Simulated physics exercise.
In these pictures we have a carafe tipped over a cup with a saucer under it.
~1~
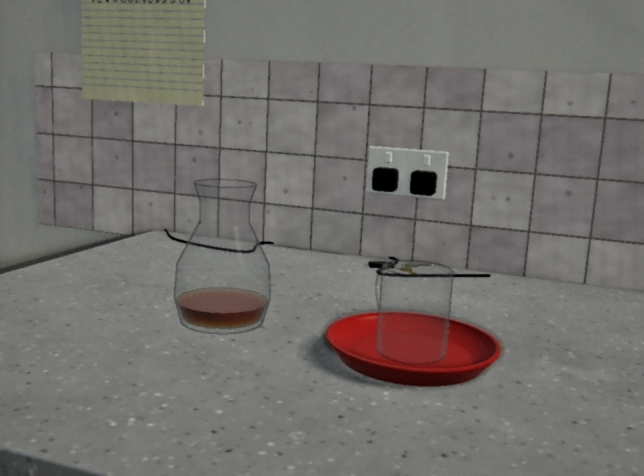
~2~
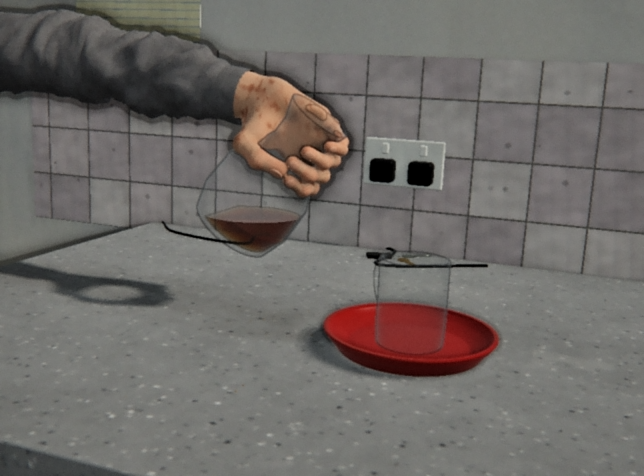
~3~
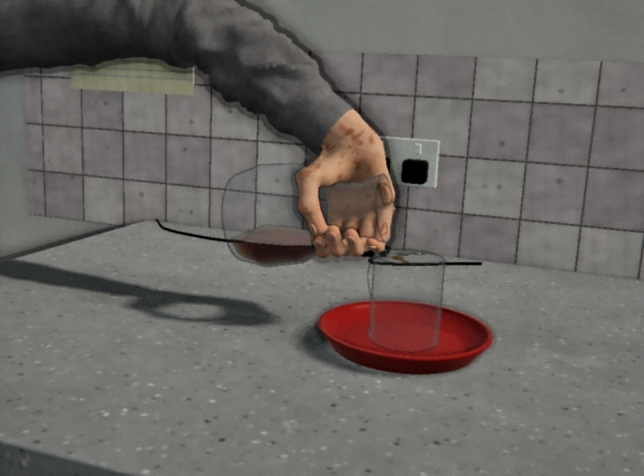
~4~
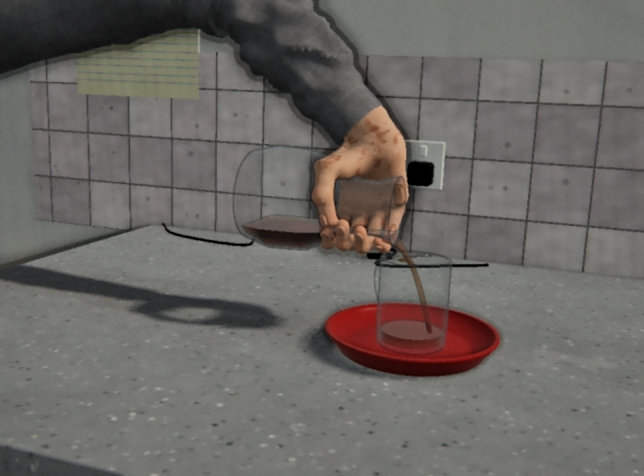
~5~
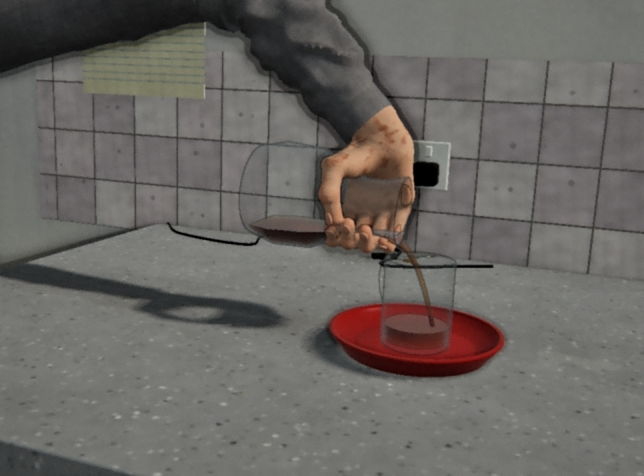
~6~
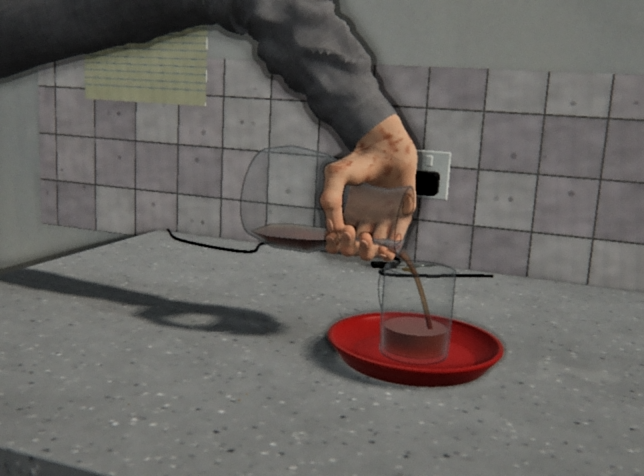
A hand in a dark sleeve lifts a glass carafe of brown tea from a speckled grey counter, tilts it rightward over a clear cup on a red saucer, and pours a thin stream that partly fills the cup.
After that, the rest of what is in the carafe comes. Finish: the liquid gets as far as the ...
It gets as far as the cup and no further.
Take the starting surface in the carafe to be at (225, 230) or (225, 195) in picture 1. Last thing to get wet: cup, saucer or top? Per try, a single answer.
As listed: On to the top, floods the top.
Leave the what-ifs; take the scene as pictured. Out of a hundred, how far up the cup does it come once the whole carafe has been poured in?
About 50 per cent.
Next, the cup is about a third full; the saucer is dry.
After that, the cup is about half full; the saucer is dry.
Finally, the cup is about half full; the saucer is dry.
